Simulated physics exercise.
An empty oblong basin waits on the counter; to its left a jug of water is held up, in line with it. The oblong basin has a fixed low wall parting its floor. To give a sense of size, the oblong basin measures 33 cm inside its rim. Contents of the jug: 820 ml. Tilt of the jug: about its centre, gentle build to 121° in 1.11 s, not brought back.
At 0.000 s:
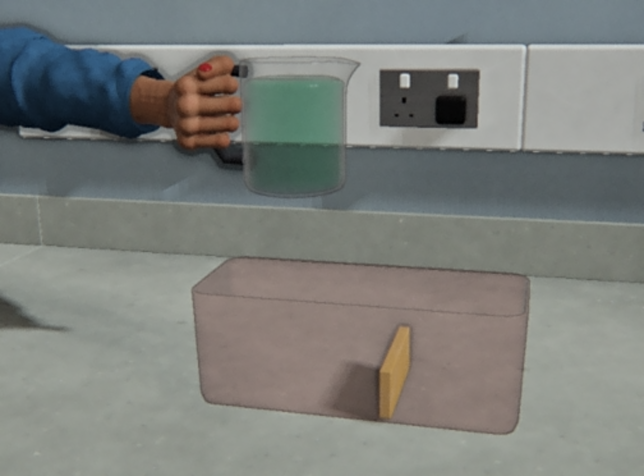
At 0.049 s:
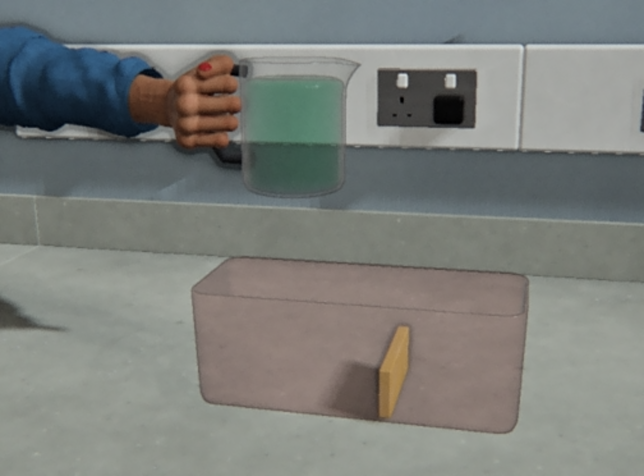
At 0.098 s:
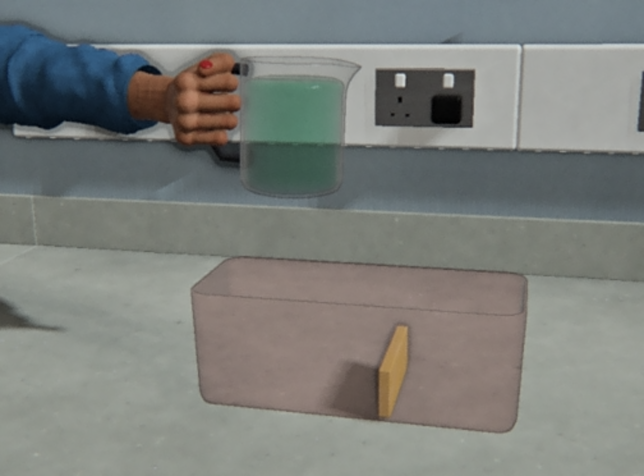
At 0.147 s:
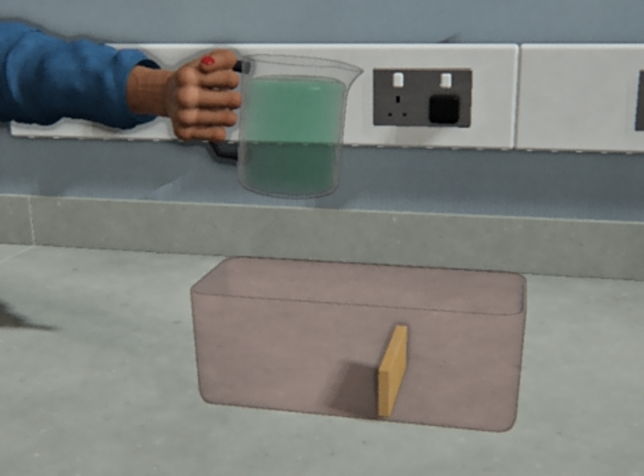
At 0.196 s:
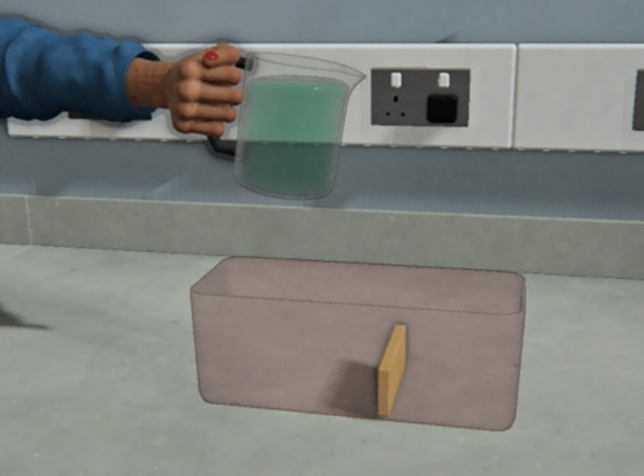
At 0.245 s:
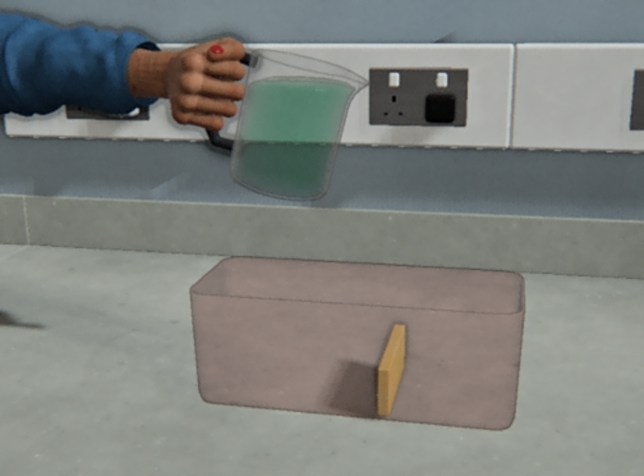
Above an empty clear basin on a counter, a hand gradually tilts a jug of green water rightward.
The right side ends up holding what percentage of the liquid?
About 80 in every hundred parts.
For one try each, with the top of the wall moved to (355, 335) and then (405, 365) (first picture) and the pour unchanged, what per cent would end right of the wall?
I'd put it at about 95 per cent for the first and about 65 per cent for the second.
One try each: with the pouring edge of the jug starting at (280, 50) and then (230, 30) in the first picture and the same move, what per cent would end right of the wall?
Try 1: 5 %; try 2: 5 %.
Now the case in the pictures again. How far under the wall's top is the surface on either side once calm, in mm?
About 46 mm on the left, about 8 mm on the right.
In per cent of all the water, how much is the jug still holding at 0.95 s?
I reckon near 16 per cent still sits there.
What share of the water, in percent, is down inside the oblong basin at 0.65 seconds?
6 %, give or take.
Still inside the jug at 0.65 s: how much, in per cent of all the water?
Some 76 per cent.
Then, 0.65 s in, the tilt is 77° and 75 per cent is still to pour, 0 is left of the wall and 6 right of it.
Then, 0.95 s in, the tilt is 115° and 15 per cent is still to pour, 3 is left of the wall and 62 right of it.
Then, 1.27 s in, the tilt is 121° and 0 per cent is still to pour, 18 is left of the wall and 81 right of it.
Then, 1.61 s in, the tilt is 121° and 0 per cent is still to pour, 18 is left of the wall and 80 right of it.
Finally, 18 per cent lies left of the wall, 80 right of it and 2 outside.
